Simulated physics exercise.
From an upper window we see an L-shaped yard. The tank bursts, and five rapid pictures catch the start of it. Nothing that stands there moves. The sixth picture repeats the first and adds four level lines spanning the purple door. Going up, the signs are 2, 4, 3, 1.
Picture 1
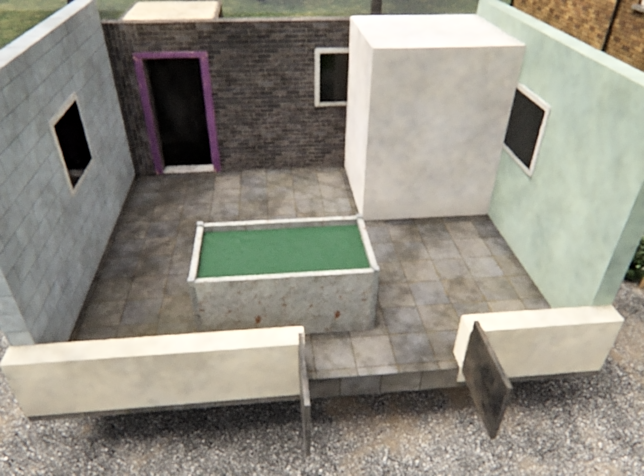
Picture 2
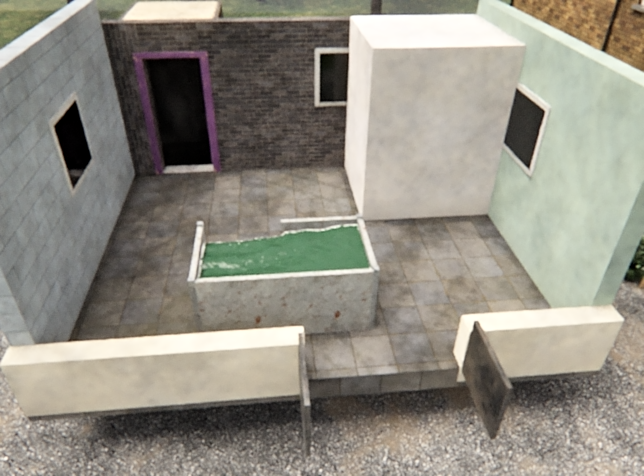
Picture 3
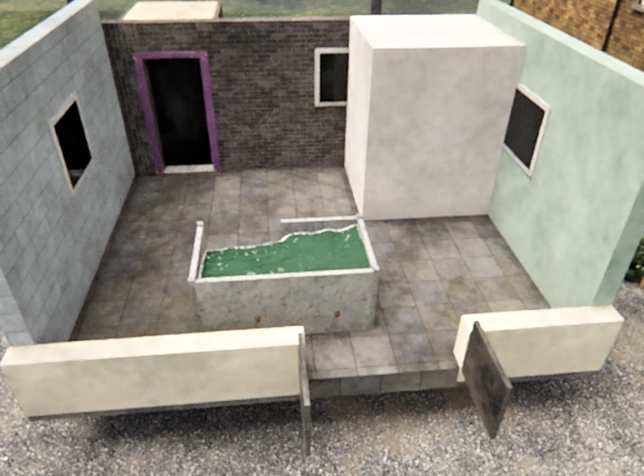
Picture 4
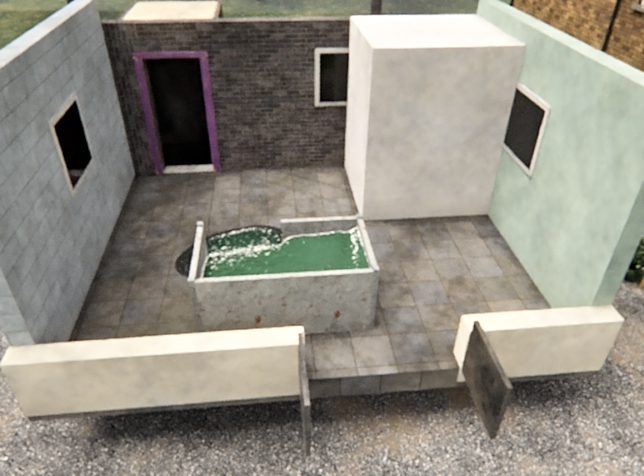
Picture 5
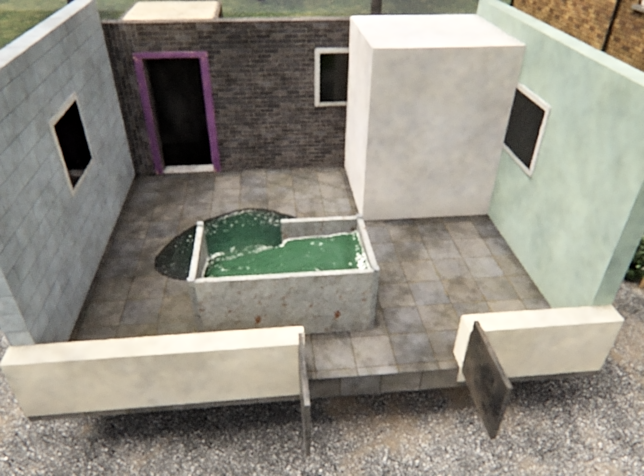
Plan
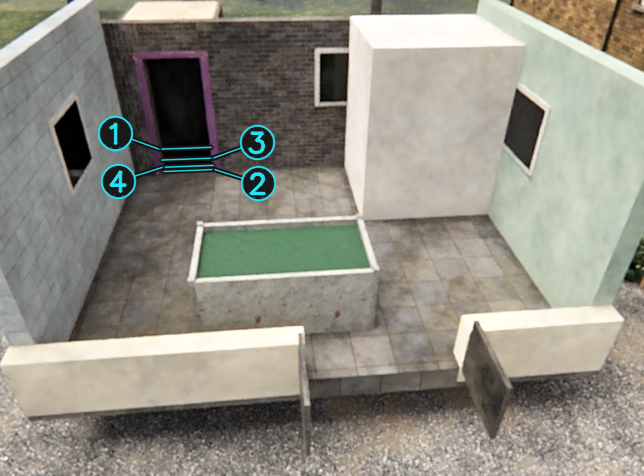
Green water sloshes in the tank, then spreads over the paving behind its left end.
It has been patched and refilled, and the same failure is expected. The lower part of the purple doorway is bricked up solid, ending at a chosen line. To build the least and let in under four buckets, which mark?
Mark 3.
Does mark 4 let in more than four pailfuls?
Yes, that goes wrong.
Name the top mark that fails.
4.
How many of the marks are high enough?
Two of the four.
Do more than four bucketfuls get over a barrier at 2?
Yes, it does.
On the marked copy, 1 at (185, 148); 2 at (189, 170); 3 at (187, 159); 4 at (188, 166); from the bottom up 2, 4, 3, 1.
With 1, nothing gets over.
With 2, dozens of bucketfuls pour in.
With 3, a splash gets over, under a bucket.
With 4, about 10 bucketfuls get in.
